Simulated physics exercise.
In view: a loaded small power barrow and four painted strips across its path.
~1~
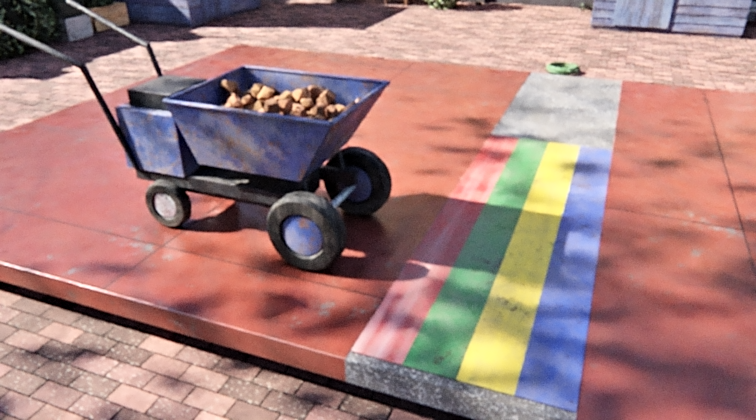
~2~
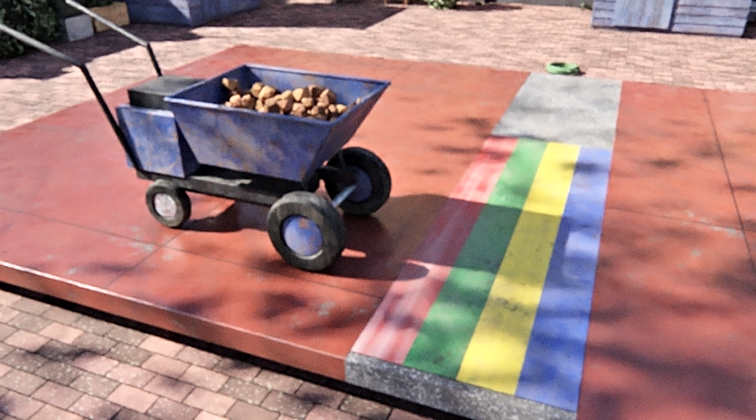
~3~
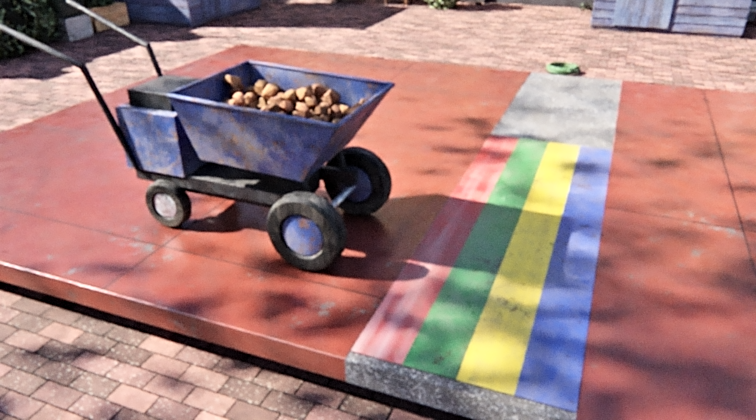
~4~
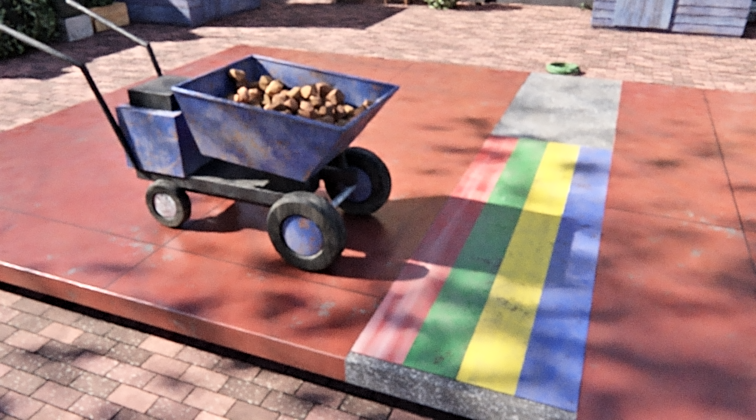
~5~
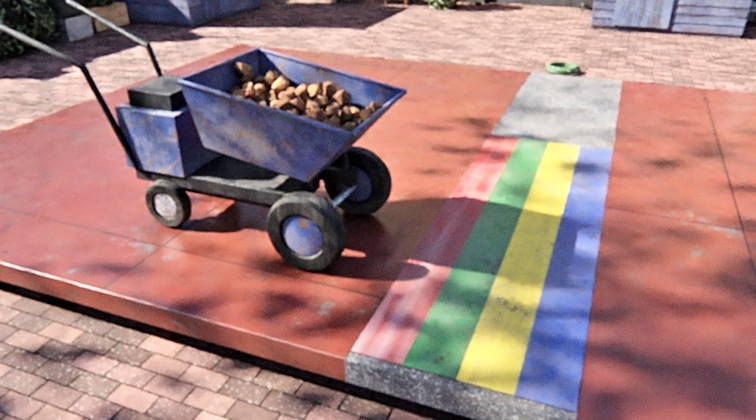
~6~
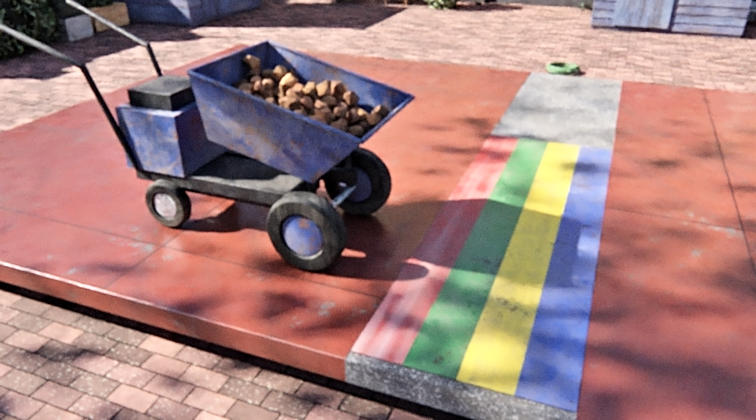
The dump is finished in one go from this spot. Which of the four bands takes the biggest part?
The heap favours the green strip.
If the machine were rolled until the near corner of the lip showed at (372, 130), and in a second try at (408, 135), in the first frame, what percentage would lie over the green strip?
Near 20 % and 0 %.
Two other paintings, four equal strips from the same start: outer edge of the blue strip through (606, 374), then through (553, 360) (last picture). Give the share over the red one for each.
The first gives 10 %, the second 10 %.
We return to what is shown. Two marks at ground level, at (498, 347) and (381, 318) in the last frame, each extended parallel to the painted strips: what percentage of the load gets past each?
Roughly 20 per cent, and 80 per cent.
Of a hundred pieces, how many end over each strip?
Red strip near 10; green strip near 35; yellow strip near 20; blue strip near 10.
Soon after the last picture, skip tipped steeply; all in the skip.
A little later, skip tipped right over; most in the skip; a stray few over the red strip; a small part over the green strip; a stray few over the yellow strip; a stray few falling.
Later still, skip tipped right over; about a third in the skip; a small part over the red strip; about a third over the green strip; about a quarter over the yellow strip; a small part over the blue strip; a stray few off the paint.
At rest, skip tipped right over; about a quarter in the skip; a small part over the red strip; about a third over the green strip; about a quarter over the yellow strip; a small part over the blue strip; a stray few off the paint.
